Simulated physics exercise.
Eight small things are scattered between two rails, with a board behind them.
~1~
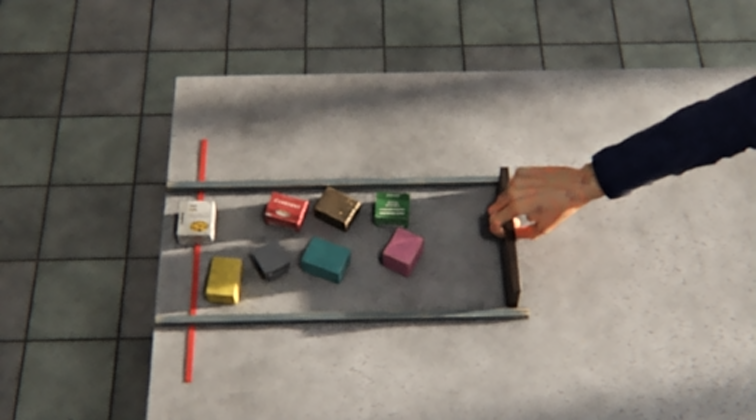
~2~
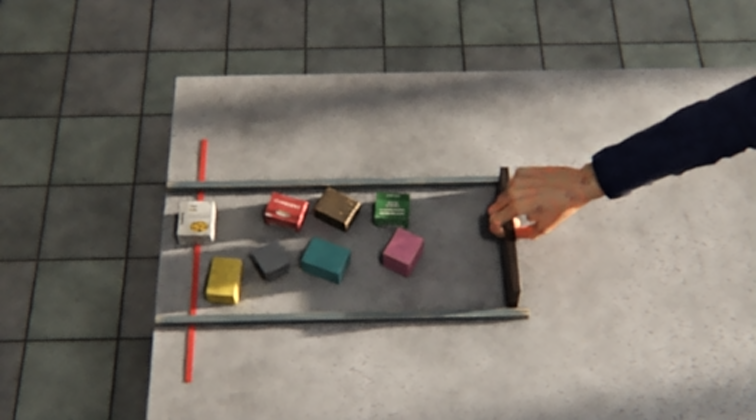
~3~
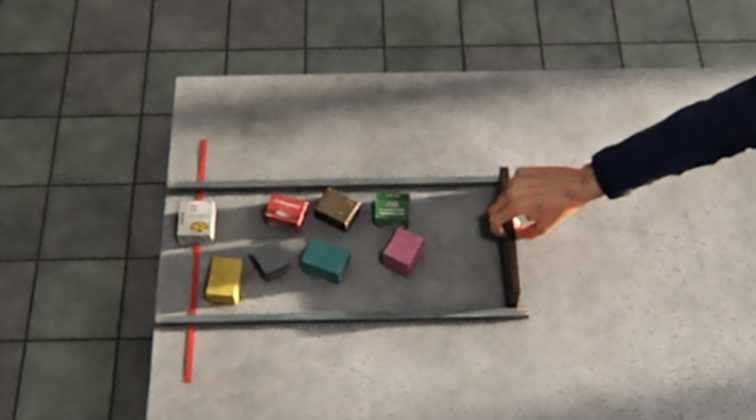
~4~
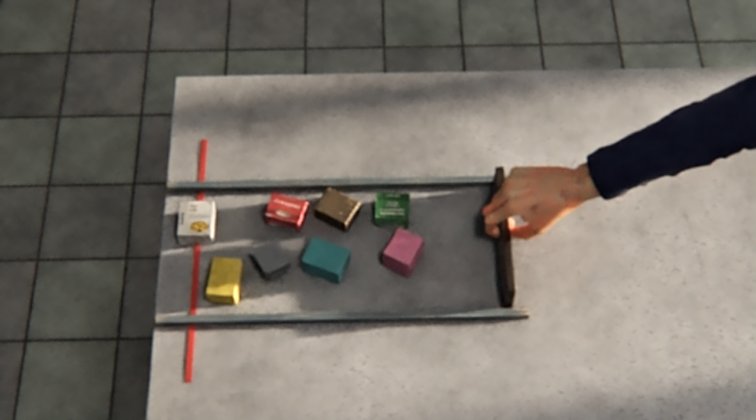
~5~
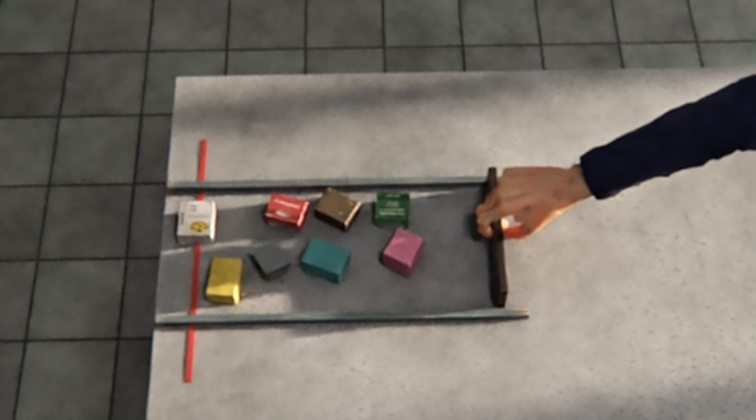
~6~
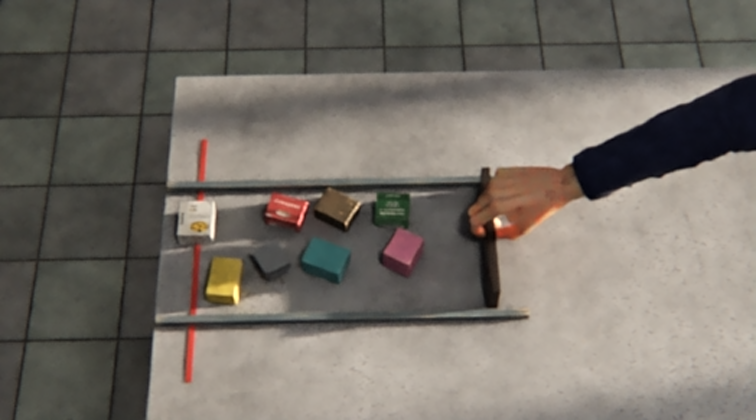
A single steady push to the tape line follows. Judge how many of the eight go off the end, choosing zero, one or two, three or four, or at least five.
At least five go off.
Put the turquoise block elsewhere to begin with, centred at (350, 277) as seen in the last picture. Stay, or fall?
It stays put.
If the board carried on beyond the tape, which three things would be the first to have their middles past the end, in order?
Earliest first - the white box, the red box, the grey case.
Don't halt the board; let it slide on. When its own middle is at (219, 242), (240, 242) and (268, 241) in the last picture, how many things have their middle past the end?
In order: 3, 3, 1.
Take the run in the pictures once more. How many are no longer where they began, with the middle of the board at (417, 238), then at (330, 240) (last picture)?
It comes to 1 for the first spot, 7 for the other.
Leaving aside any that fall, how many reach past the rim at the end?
As for overhanging, the count is 1.
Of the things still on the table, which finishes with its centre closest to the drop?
Closest in the end is the yellow block.
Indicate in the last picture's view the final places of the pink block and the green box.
The pink block comes to rest close to (180, 262), while the green box rests close to (182, 215).
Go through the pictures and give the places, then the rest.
The first picture shows white box (197, 223); yellow block (225, 281); grey case (272, 262); board (509, 237); tape (197, 253).
The second picture shows yellow block (225, 281); pink block (403, 253).
The third picture shows grey case (272, 262); turquoise block (326, 260).
The fourth picture shows white box (197, 223); green box (392, 210).
The fifth picture shows yellow block (225, 281); board (497, 237).
The sixth picture shows white box (197, 223); yellow block (225, 281); grey case (272, 262); board (489, 237); tape (197, 253).
Soon after, none off yet; white box at rest near (197, 223); yellow block at rest near (225, 281); grey case moving near (269, 261).
In the end, the number that fall off is five or more; gone, black block, turquoise block, red box, grey case and white box.
